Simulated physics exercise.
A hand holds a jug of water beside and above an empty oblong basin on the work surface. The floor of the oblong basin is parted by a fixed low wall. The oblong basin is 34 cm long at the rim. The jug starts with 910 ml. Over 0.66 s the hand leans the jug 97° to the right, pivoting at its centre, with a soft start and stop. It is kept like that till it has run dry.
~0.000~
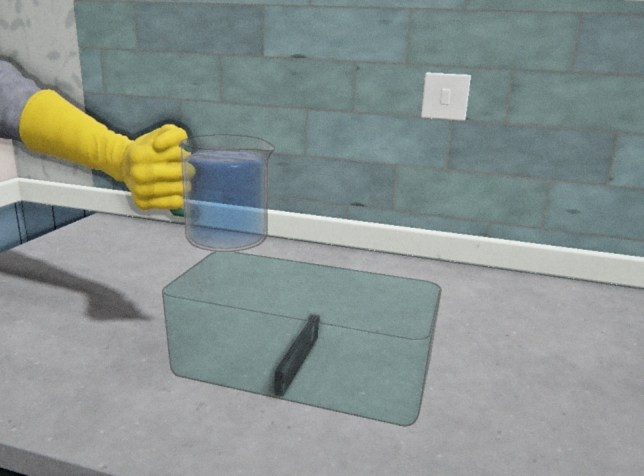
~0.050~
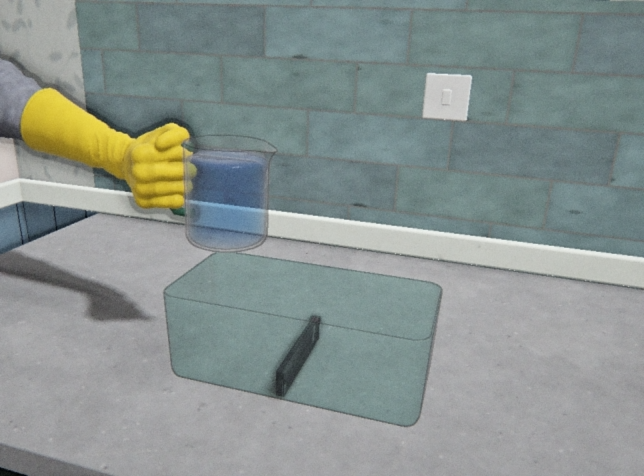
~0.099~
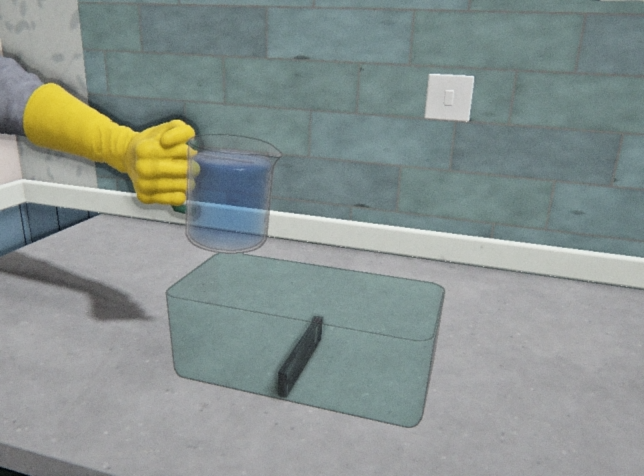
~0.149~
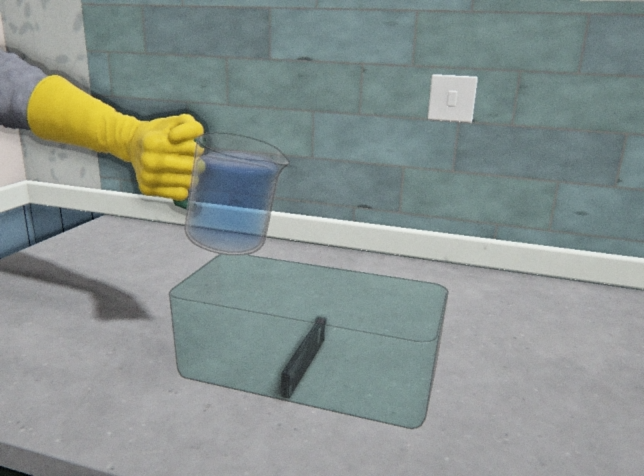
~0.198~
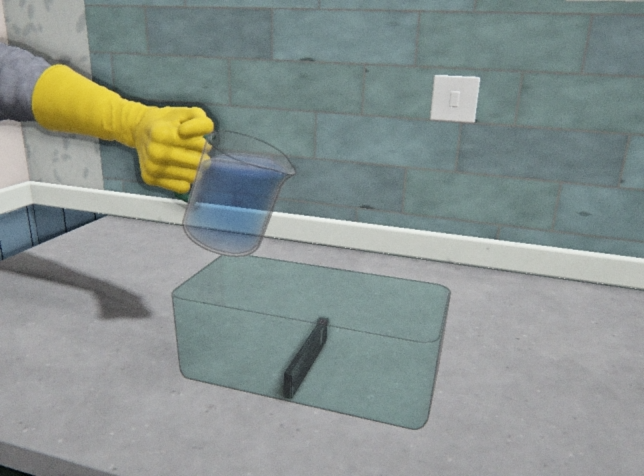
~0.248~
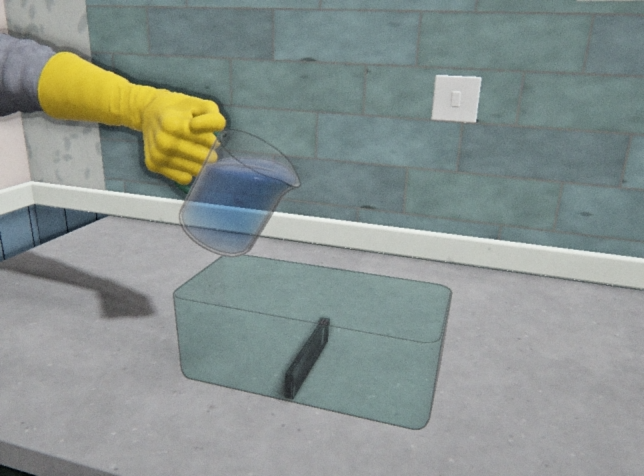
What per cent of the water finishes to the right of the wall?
The far part has some 93 per cent.
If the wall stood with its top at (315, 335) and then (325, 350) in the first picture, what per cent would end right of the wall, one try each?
In turn about 85 and 70 per cent.
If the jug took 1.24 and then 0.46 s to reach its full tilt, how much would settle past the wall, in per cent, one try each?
In turn about 95 and 90 per cent.
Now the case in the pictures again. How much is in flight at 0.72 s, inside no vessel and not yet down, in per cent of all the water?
Some 16 per cent.
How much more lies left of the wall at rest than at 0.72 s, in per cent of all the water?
About 5 per cent.
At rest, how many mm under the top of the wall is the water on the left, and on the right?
Some 34 mm on the left and 6 mm on the right.
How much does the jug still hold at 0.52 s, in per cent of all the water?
About 68 per cent.
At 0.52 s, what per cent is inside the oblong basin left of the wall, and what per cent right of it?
Some 0 per cent left and 12 right.
Then, 0.52 s in, the tilt is 87° and 68 per cent is still to pour, 0 is left of the wall and 12 right of it.
Then, 0.72 s in, the tilt is 97° and 28 per cent is still to pour, 2 is left of the wall and 54 right of it.
Then, 0.93 s in, the tilt is 97° and 10 per cent is still to pour, 3 is left of the wall and 81 right of it.
Then, 1.16 s in, the tilt is 97° and 3 per cent is still to pour, 4 is left of the wall and 90 right of it.
Finally, 6 per cent lies left of the wall, 93 right of it and 1 outside.
